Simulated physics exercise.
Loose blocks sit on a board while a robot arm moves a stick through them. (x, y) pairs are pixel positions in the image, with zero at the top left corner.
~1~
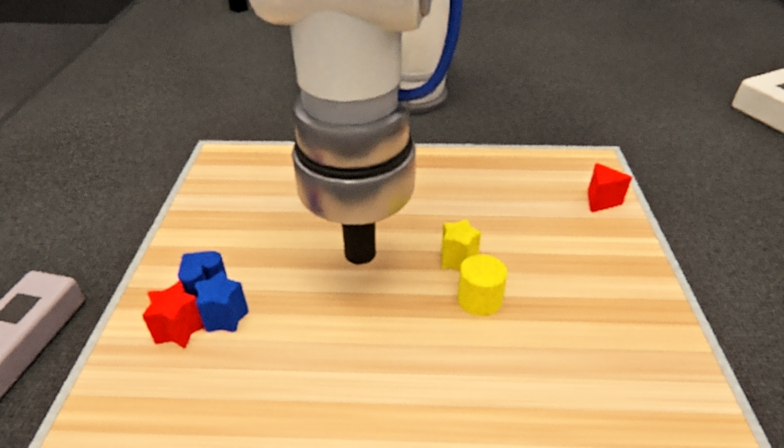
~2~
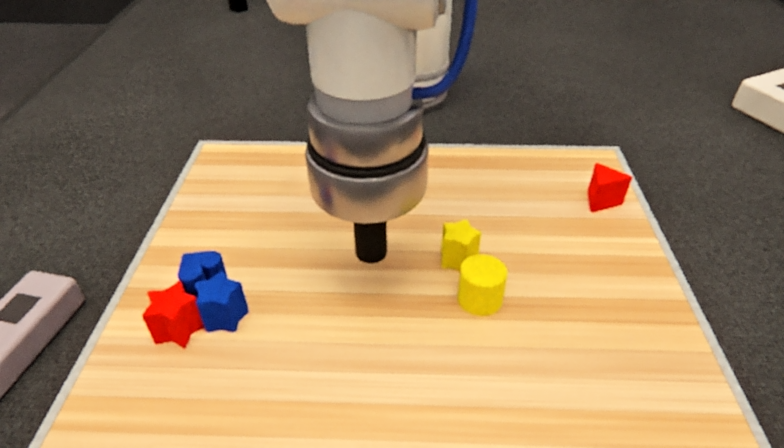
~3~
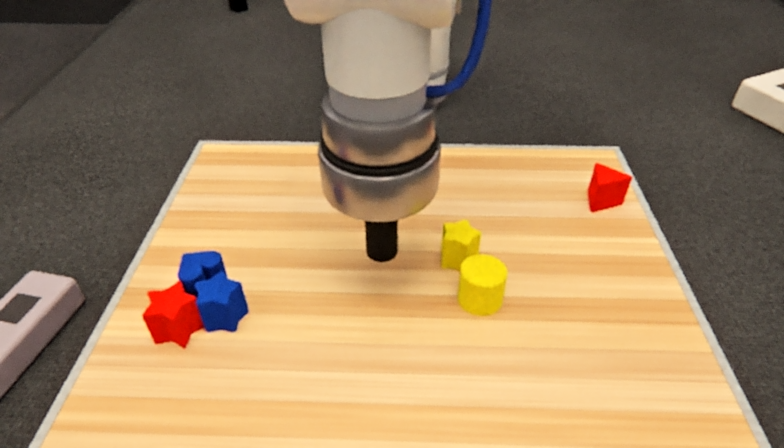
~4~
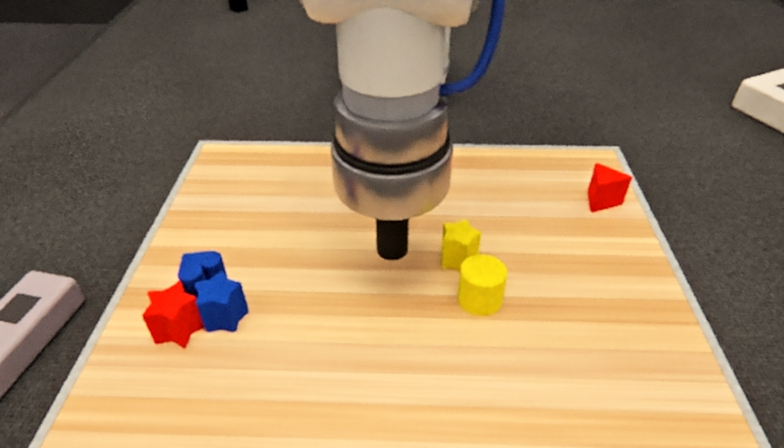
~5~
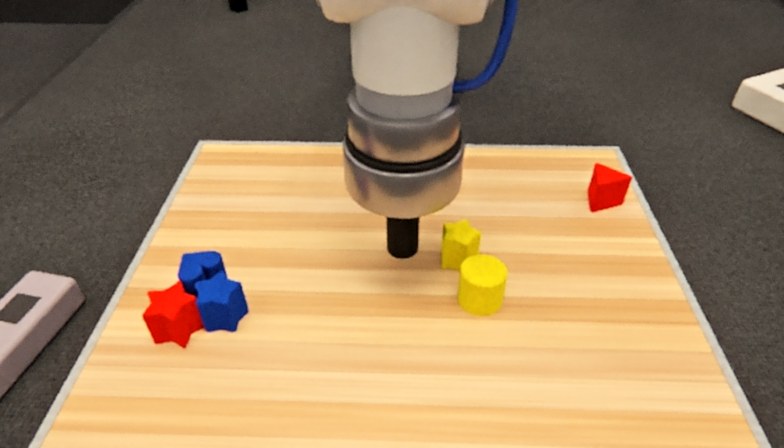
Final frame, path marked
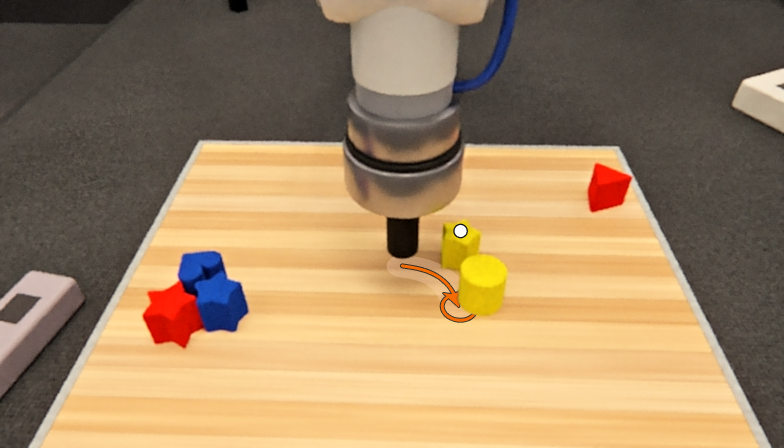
On a light wooden board with red, blue and yellow blocks scattered about, a robot arm slid its black stick slowly a short way right, nearer the yellow star, while the blocks all stayed still.
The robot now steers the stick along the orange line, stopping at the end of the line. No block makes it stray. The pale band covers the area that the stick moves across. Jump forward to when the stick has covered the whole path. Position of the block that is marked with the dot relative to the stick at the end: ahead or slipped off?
The stick no longer has it in front.
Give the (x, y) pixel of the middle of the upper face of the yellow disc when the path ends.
At pixel (504, 284).
Path on the board, from (402, 266) by way of (428, 272) and (449, 286) to (459, 307); the dot is on the yellow star block.
Halfway along, stick at (442, 261); yellow star block at (467, 233), turned 25° anticlockwise.
At the end, stick at (461, 289); yellow star block at (468, 234), turned 35° anticlockwise; yellow disc at (504, 284).
